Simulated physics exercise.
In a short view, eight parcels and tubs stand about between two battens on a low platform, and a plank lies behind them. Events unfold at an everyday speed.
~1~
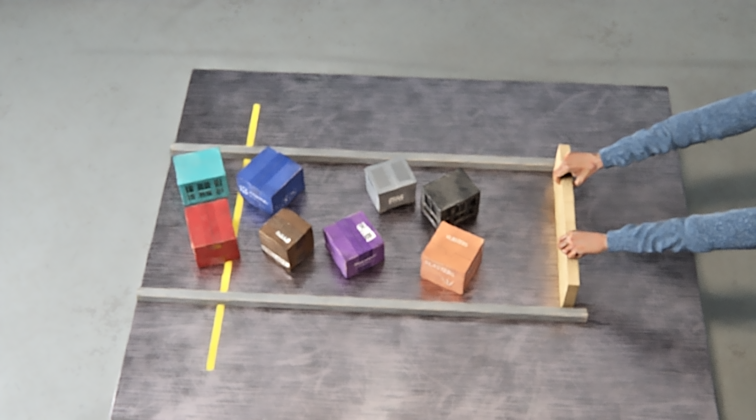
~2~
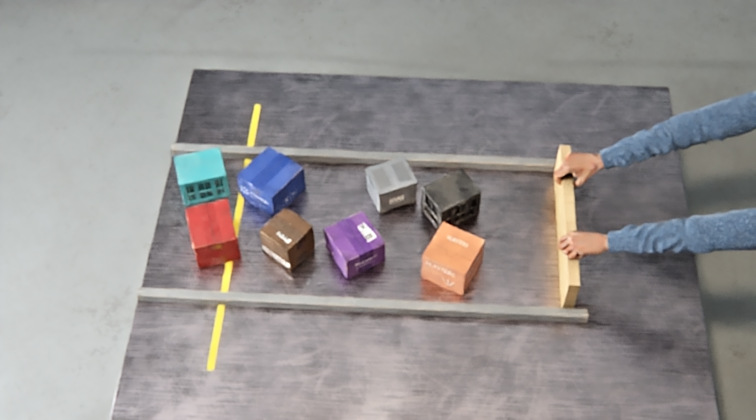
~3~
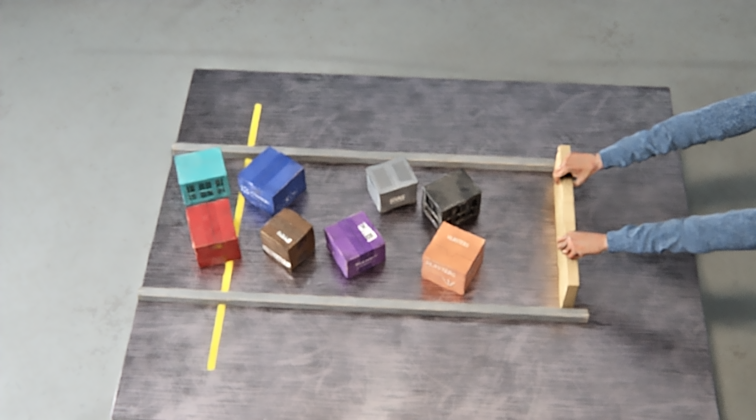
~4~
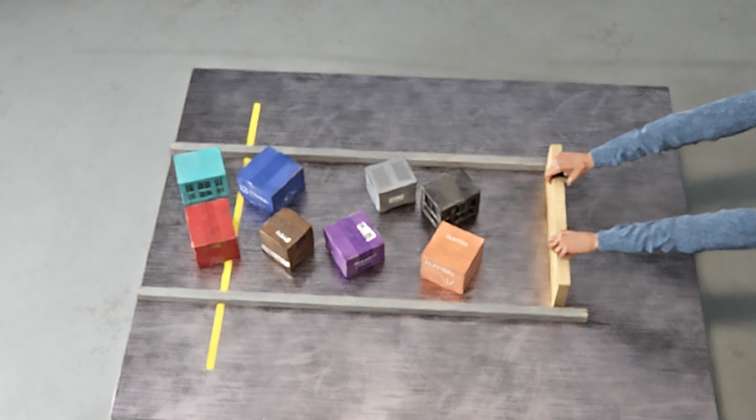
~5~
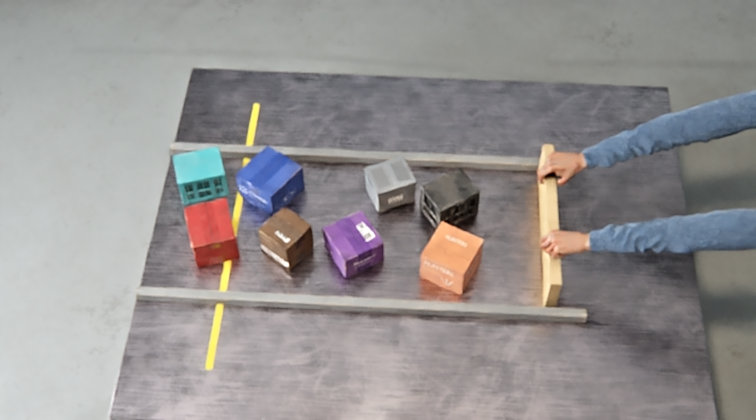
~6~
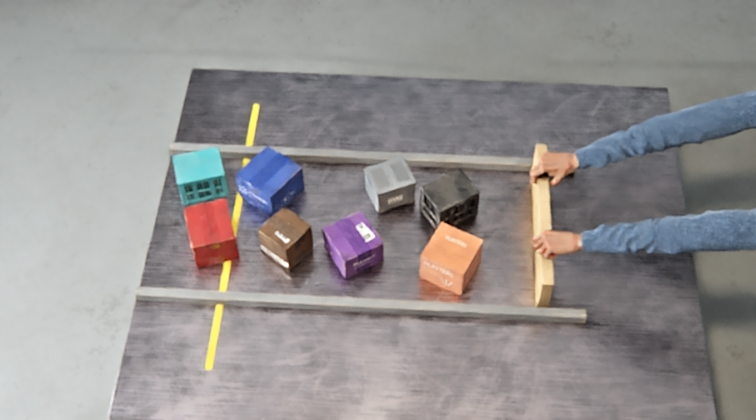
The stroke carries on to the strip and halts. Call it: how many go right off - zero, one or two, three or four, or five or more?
Three or four go off.
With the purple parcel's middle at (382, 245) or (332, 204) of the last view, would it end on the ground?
Well, in both cases in turn, the purple parcel stays where it is and then stays where it is.
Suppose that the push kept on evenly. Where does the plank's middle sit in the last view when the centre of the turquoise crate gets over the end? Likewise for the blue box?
Turquoise crate: (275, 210); blue box: (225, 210).
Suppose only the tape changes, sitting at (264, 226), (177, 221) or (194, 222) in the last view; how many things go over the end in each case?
In order, the counts are 2, 7 and 5.
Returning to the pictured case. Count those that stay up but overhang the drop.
The overhang total is 2.
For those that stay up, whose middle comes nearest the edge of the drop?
Nearest at the end: The blue box.
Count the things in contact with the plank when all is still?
It adds up to 3.
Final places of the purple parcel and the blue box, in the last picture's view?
Near (167, 225) and (172, 170).
A little later, none off yet; turquoise crate at rest near (201, 176); red parcel at rest near (212, 233); blue box at rest near (270, 182).
Next, none off yet; turquoise crate at rest near (201, 176); red parcel shifted a little near (185, 234); blue box shifted a little near (261, 184).
When it is over, the number that fall off is three or four; down, brown parcel, red parcel and turquoise crate.
